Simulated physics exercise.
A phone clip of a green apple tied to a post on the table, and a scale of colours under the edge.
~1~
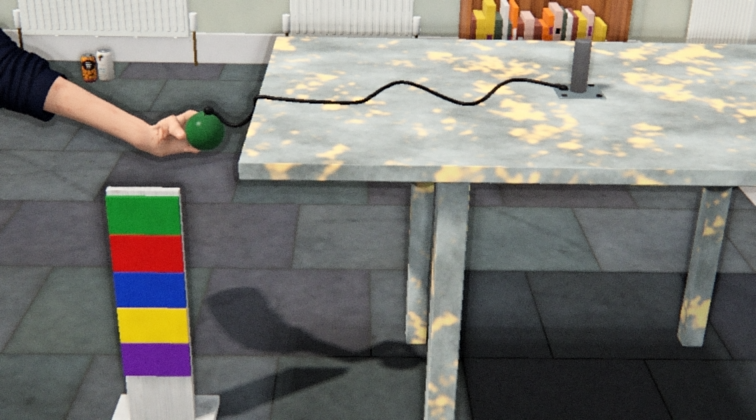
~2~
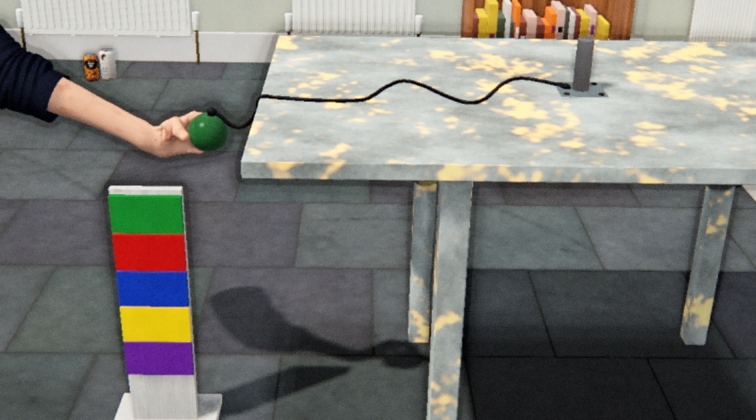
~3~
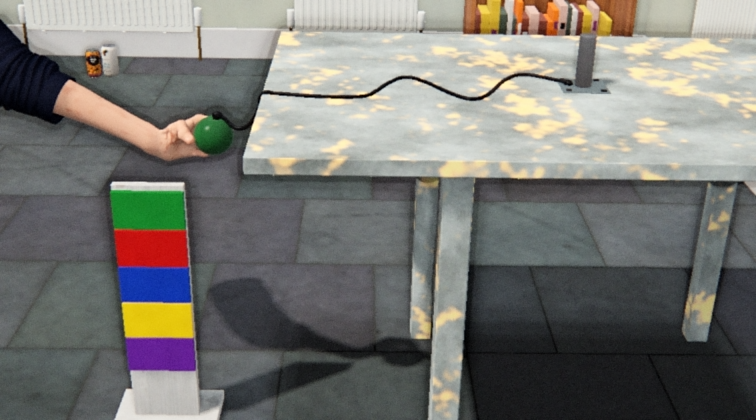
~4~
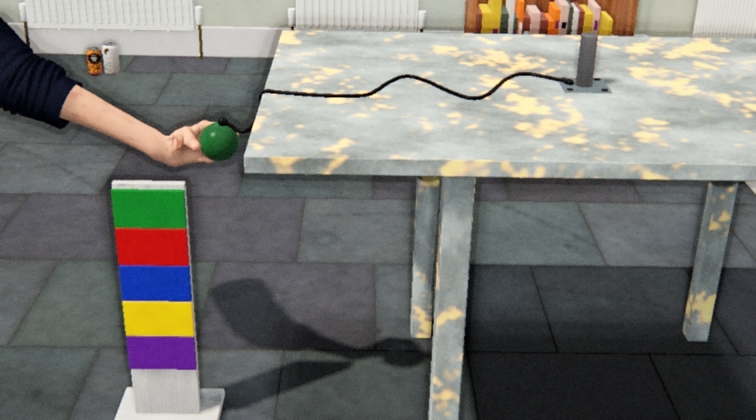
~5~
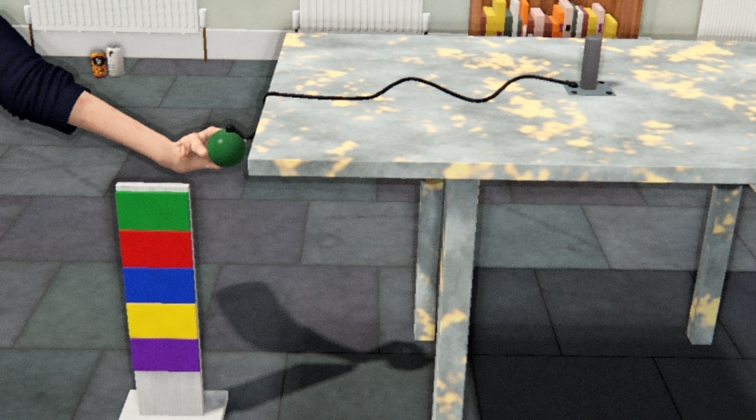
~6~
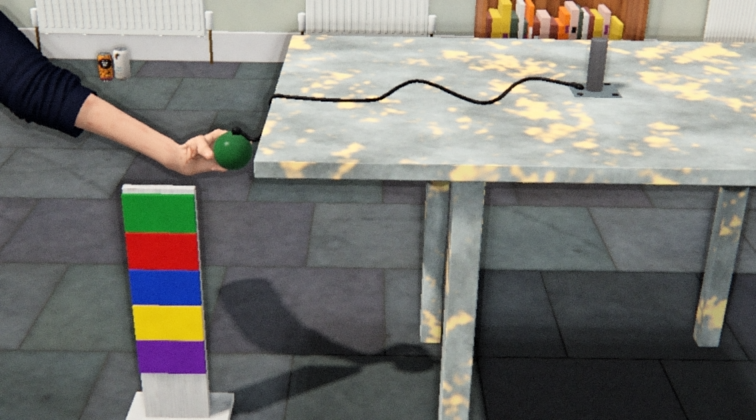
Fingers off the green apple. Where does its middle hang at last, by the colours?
The blue one.
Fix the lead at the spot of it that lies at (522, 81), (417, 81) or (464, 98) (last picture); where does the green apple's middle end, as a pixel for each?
About (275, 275), (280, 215) and (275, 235).
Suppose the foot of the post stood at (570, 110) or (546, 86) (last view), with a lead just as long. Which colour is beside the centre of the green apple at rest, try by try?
Taking them in turn: Yellow; yellow.
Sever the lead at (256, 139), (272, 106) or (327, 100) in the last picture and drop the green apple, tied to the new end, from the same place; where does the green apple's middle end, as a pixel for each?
The places are (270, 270), (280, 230) and (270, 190).
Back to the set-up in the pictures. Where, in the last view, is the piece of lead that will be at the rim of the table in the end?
At (388, 94), roughly.
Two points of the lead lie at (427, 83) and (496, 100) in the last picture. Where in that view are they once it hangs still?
Near (341, 92) and (440, 91).
Soon after, apple near (244, 284); level with blue.
After that, apple near (307, 291); level with blue.
And then, apple near (270, 292); level with blue.
In the end, apple near (278, 292); level with blue. The lead holds its middle at blue.
